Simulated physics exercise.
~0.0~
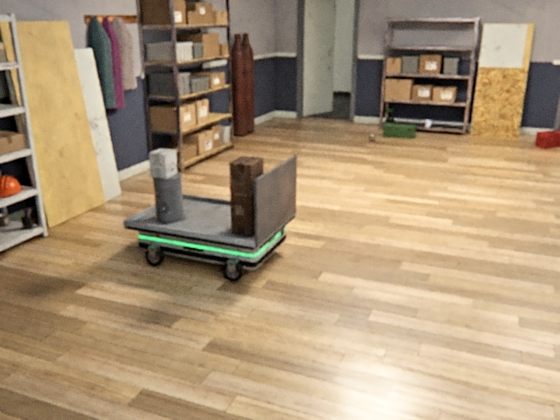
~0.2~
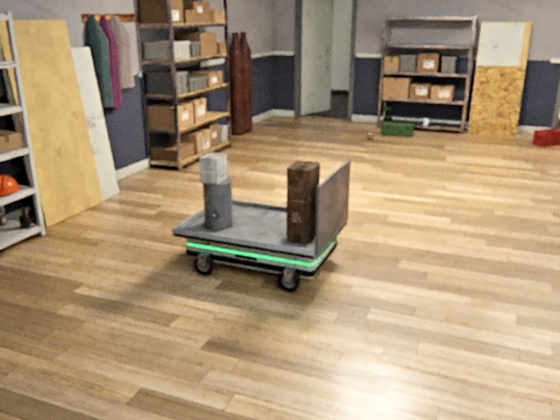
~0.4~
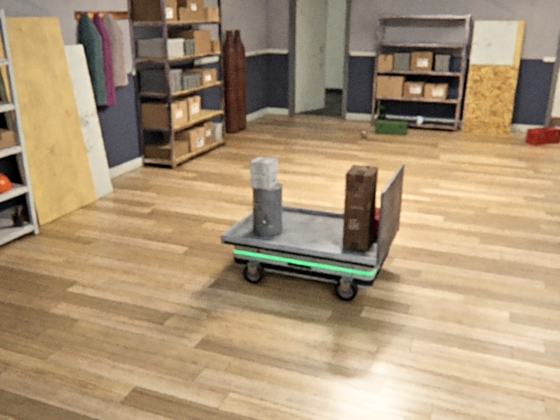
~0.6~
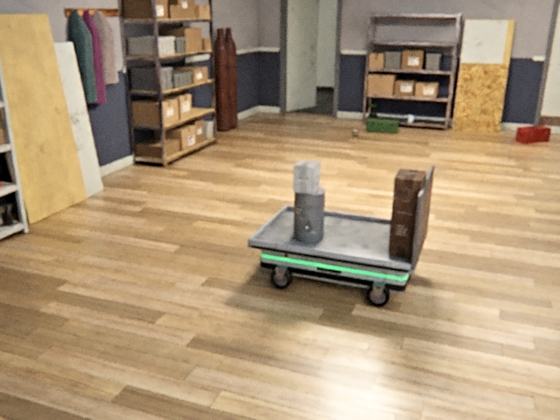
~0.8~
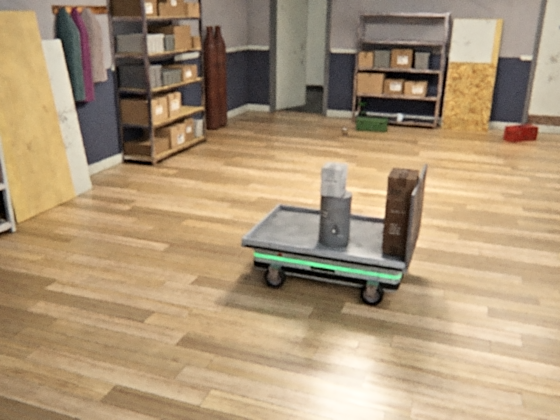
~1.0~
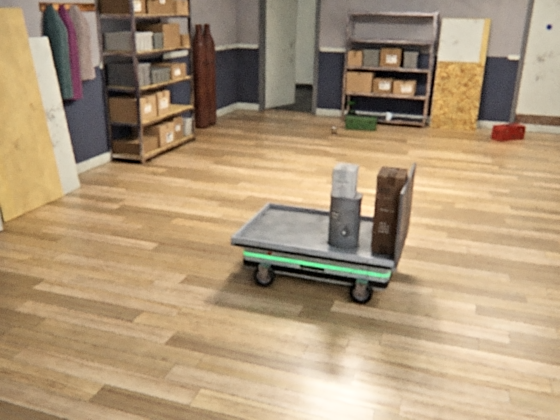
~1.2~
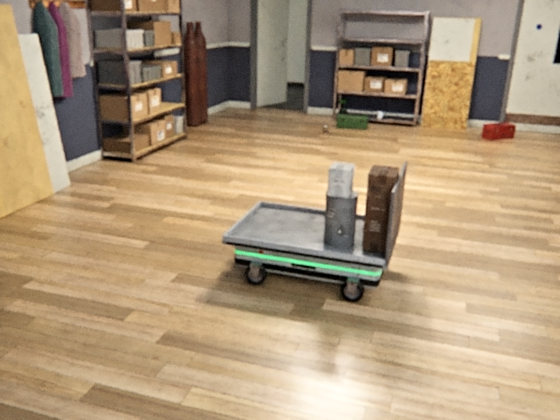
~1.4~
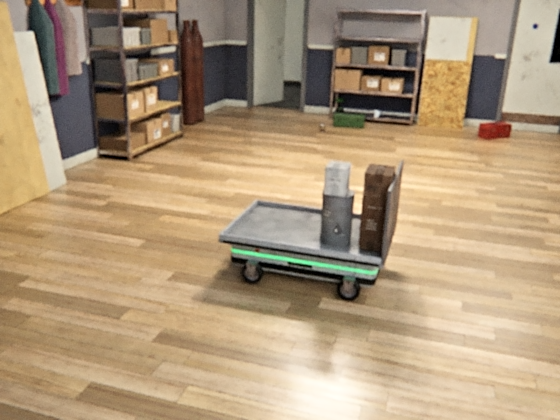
A robot cart rolling right across a wooden floor and stopping, its grey pail and white parcel sliding upright toward the brown box.
